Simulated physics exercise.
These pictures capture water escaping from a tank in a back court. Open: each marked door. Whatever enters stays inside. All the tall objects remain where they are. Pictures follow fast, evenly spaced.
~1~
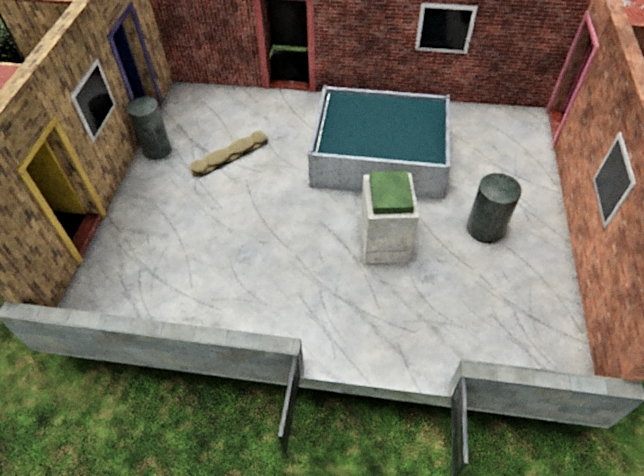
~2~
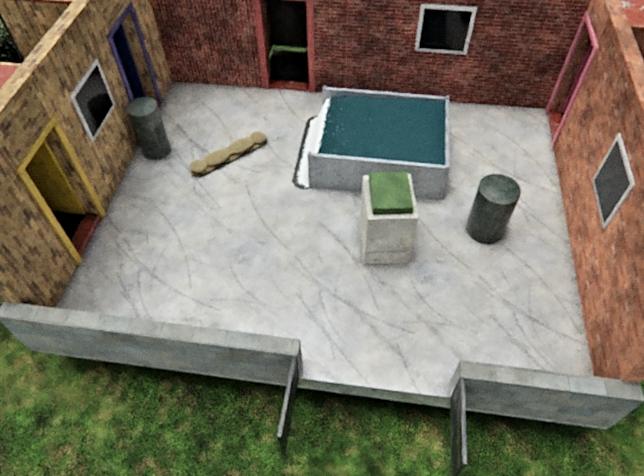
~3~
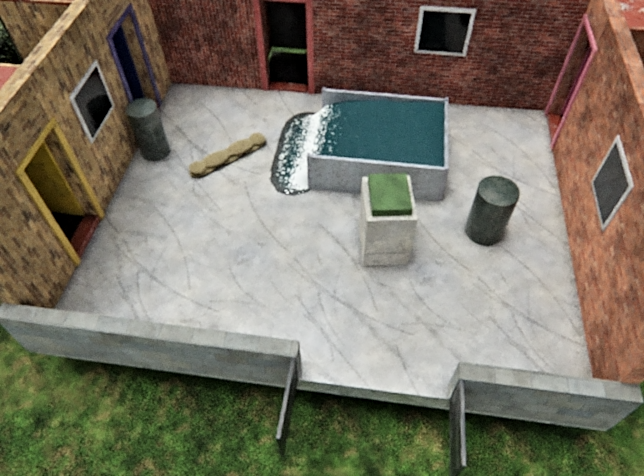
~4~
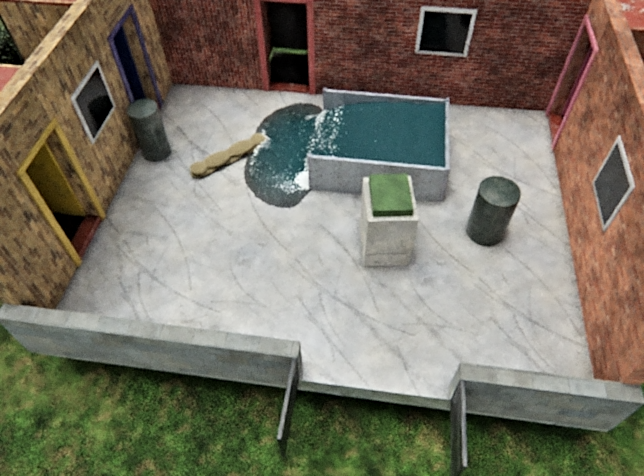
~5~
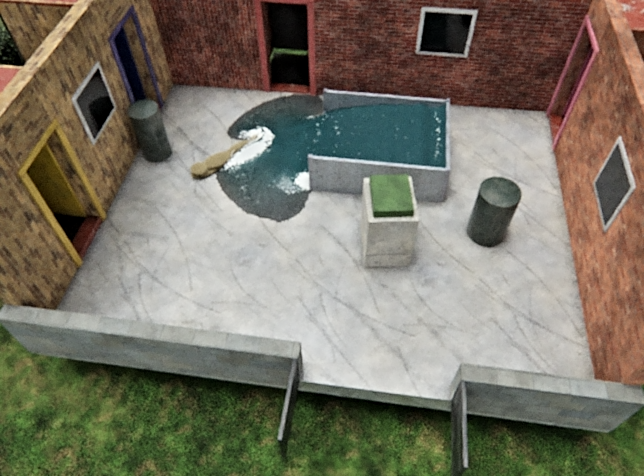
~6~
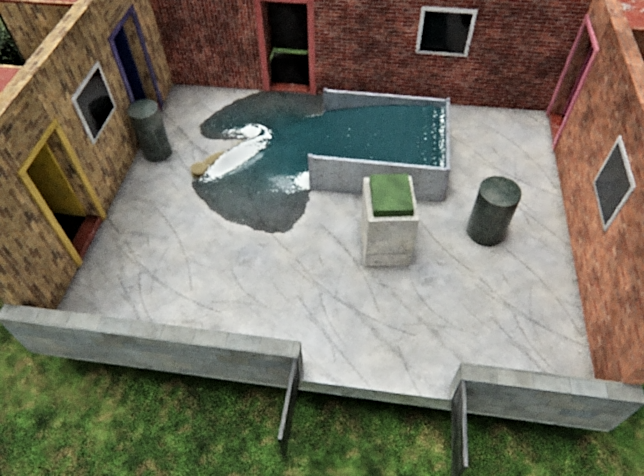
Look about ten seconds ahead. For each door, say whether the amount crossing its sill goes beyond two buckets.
Door by door: Pink door - two buckets at most, red door - beyond two buckets, yellow door - beyond two buckets, blue door - beyond two buckets.
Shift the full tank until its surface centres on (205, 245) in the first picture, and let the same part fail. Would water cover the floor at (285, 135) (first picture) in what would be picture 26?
Untouched there.
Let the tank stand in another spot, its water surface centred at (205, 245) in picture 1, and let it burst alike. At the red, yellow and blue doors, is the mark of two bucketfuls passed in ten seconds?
Result: Red door tops the limit, yellow door tops the limit, blue door stays inside the limit.
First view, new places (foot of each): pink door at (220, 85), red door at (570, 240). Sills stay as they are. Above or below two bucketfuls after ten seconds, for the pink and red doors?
Result: Pink door gets flooded, red door stays unflooded.
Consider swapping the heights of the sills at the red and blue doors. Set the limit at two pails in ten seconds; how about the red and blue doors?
Briefly, the red door remains within limits and the blue door tops the threshold.
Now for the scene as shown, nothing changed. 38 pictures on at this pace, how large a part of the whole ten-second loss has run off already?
It should be close to 70 percent by then.
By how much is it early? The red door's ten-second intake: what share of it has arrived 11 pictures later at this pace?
Around 10 percent.
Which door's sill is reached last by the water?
My answer: The pink one.
A moment on, water covers 30 % of the floor; the pink door not reached, the red door under two buckets in, the yellow door not reached, the blue door wet at the sill, nothing in.
Next, water covers 40 % of the floor; the pink door not reached, the red door under two buckets in, the yellow door under two buckets in, the blue door under two buckets in.
Then, water covers 40 % of the floor; the pink door not reached, the red door over two buckets in, the yellow door over two buckets in, the blue door far over two buckets in.
Later, water covers 70 % of the floor; the pink door not reached, the red door far over two buckets in, the yellow door over two buckets in, the blue door far over two buckets in.
In the end, water covers 90 % of the floor; the pink door wet at the sill, nothing in, the red door far over two buckets in, the yellow door far over two buckets in, the blue door far over two buckets in.
